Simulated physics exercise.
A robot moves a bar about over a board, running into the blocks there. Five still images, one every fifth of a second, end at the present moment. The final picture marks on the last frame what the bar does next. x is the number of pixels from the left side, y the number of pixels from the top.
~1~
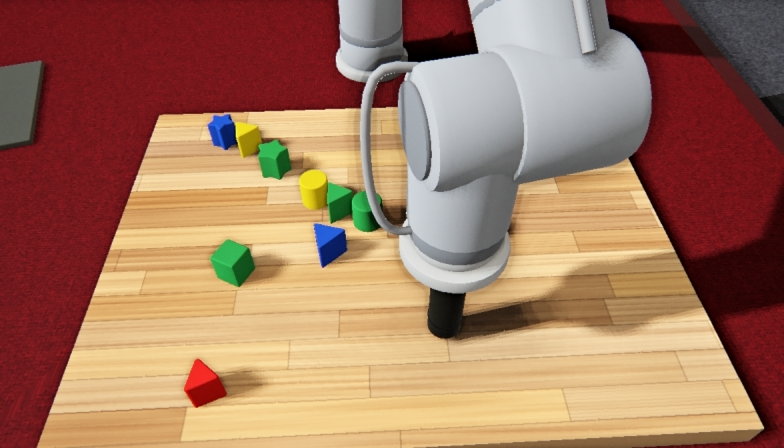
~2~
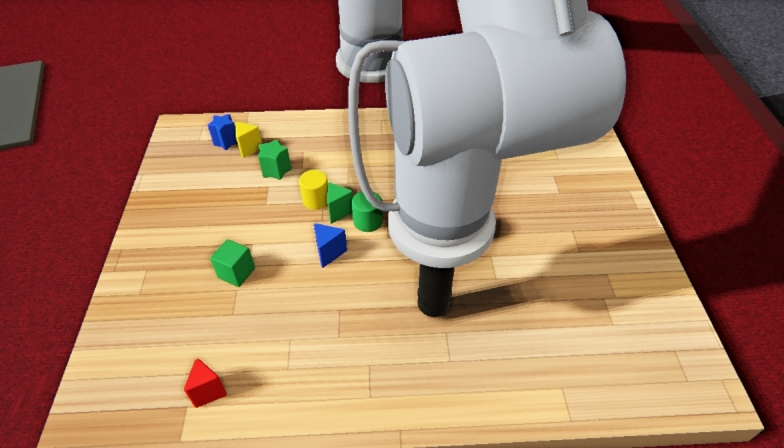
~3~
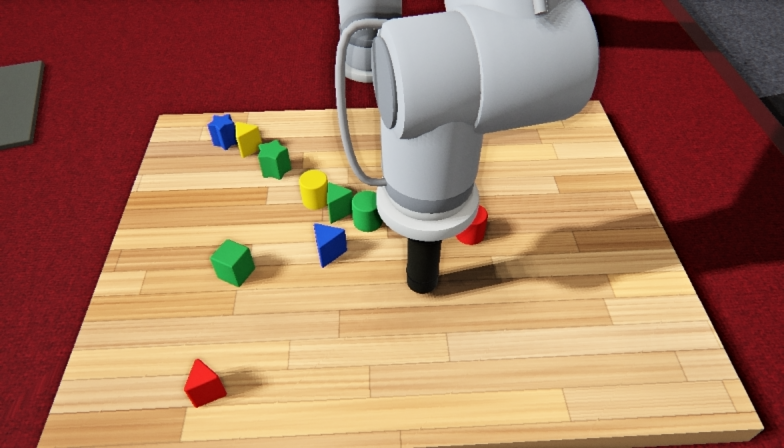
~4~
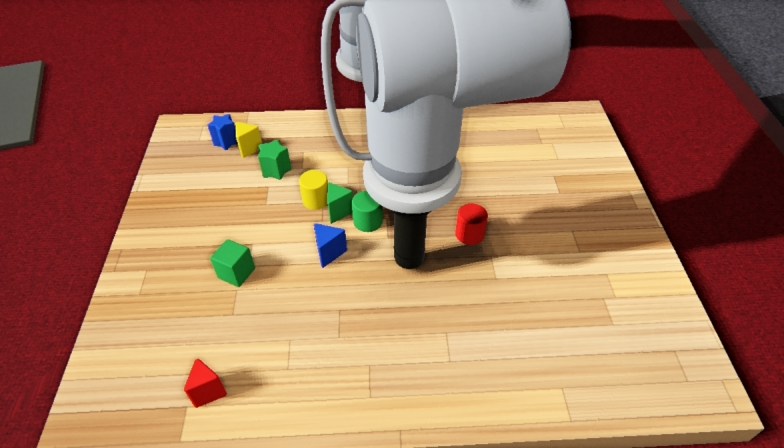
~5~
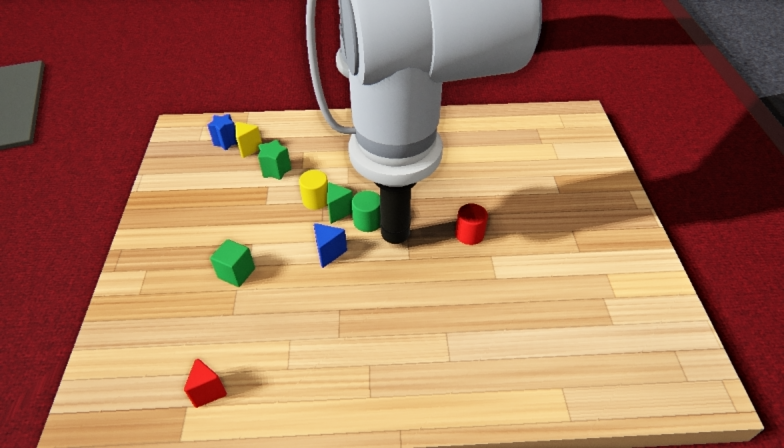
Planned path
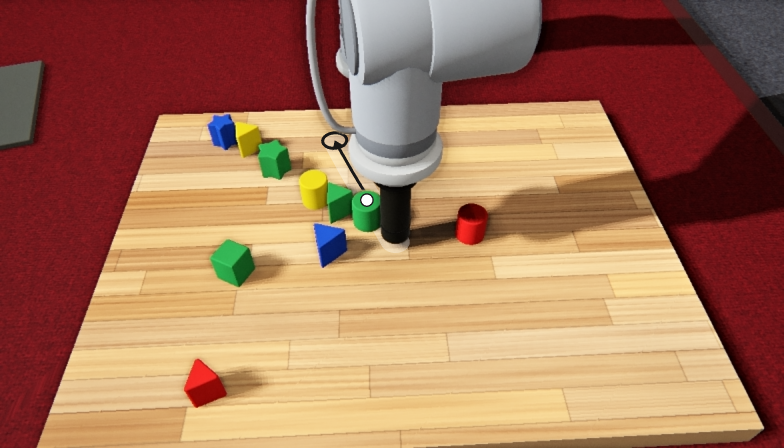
A grey robot arm moved its black bar steadily up and slightly left across the wooden board, revealing a red cylinder behind it, while the green, yellow, blue and red blocks all stayed still.
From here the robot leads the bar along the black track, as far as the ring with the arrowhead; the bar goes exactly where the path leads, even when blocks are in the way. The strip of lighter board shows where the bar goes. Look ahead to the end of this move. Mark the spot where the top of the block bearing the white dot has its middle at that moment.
In the picture, it is at (329, 165).
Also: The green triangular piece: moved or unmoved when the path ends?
It travels a centimetre or more.
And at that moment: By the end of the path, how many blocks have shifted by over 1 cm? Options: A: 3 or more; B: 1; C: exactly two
A - 3 or more.
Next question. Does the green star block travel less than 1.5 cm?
In short: Yes.
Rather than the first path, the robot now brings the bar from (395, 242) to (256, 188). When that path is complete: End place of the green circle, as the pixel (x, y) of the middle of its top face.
Final place: (353, 179).
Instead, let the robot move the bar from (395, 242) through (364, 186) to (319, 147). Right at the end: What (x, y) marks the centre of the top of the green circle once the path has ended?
Pixel (332, 168).
Drawn move, from (395, 242) directly to (335, 140); the dot is on the green circle.
What follows on the original path. One third of the way, bar at (371, 196); yellow circle at (301, 177); green triangular piece at (323, 184), turned 75° anticlockwise; green circle at (344, 175).
Two thirds of the way, bar at (351, 162); yellow circle at (301, 177); green triangular piece at (321, 185), turned 95° anticlockwise; green circle at (329, 165).
At the end, bar at (334, 133); green star block still; yellow circle at (301, 177); blue triangular piece still; green triangular piece at (321, 185), turned 95° anticlockwise; green circle at (329, 165).
